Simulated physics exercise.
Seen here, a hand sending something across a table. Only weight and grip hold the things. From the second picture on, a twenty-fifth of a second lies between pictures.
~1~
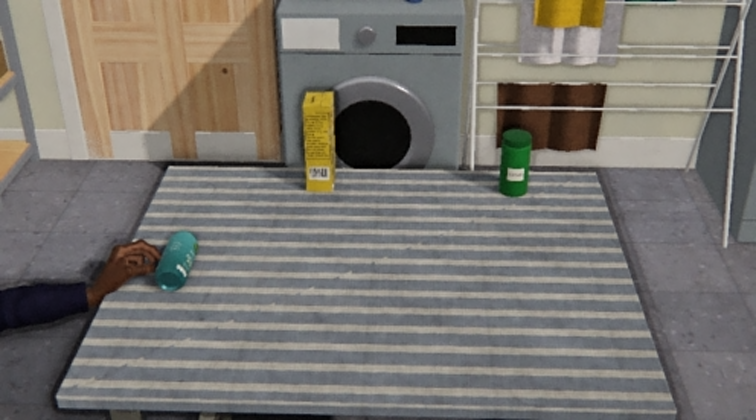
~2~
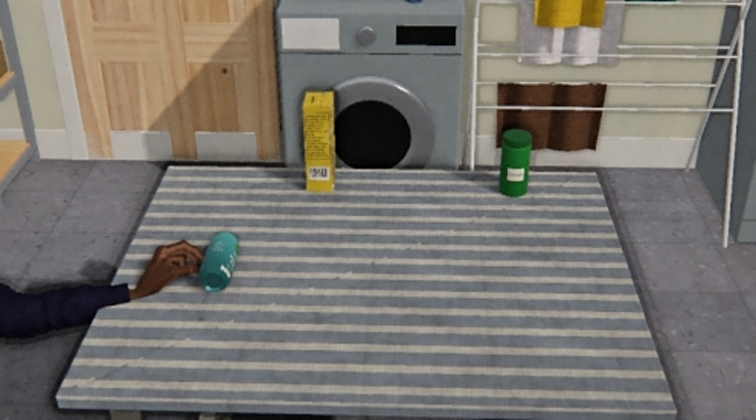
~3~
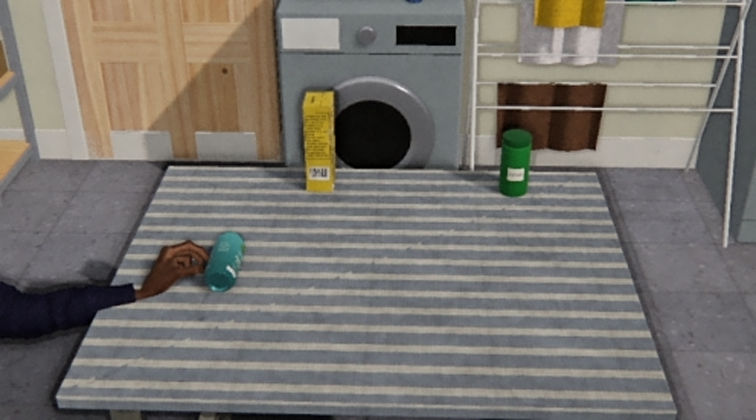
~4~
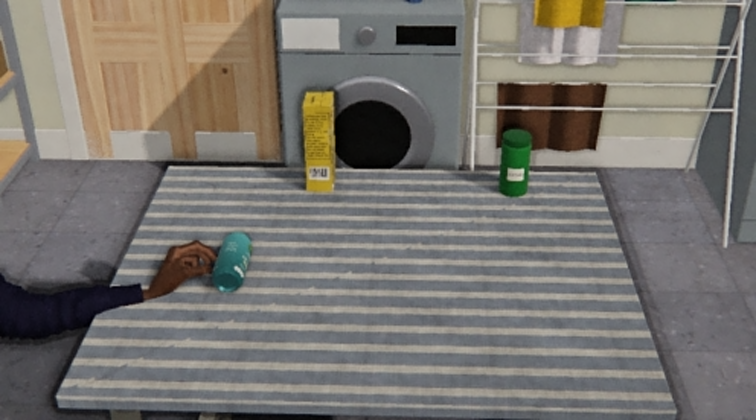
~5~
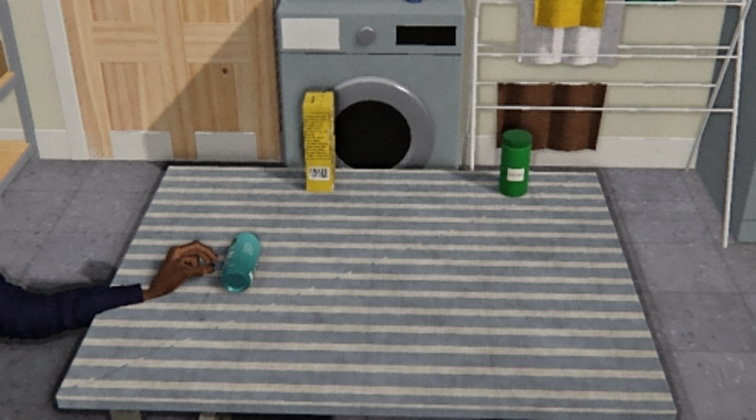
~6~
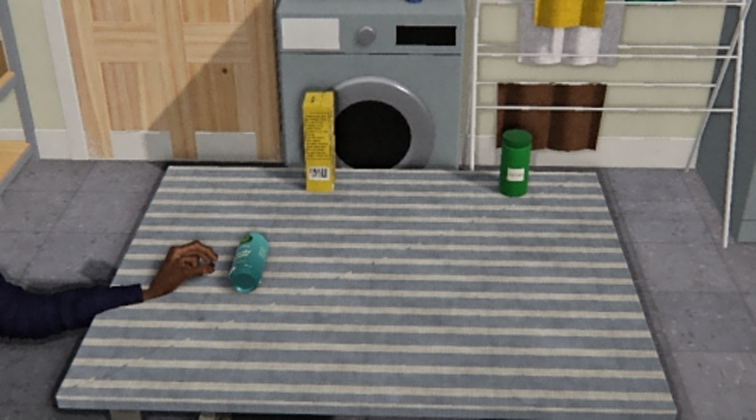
A turquoise can lying on its side moved right across a striped table with a hand behind it, then rolled a little farther, leaving a small gap as the hand stayed back.
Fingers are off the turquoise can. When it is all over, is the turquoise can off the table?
The turquoise can stays on the table.
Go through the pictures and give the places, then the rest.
The first frame shows under the hand; turquoise can (177, 261).
The second frame shows under the hand; turquoise can (219, 261).
The third frame shows under the hand; turquoise can (225, 261).
The fourth frame shows turquoise can (233, 262).
The fifth frame shows turquoise can (241, 262) moved a little.
The sixth frame shows turquoise can (249, 262) moved a little.
Then, 0.20 s later than the last frame, turquoise can moved well along near (286, 263).
Then, 0.50 s later than the last frame, turquoise can moved well along near (328, 263).
When it is over, moved from the start, turquoise can. End places, in pixels of the last picture, turquoise can near (357, 264).
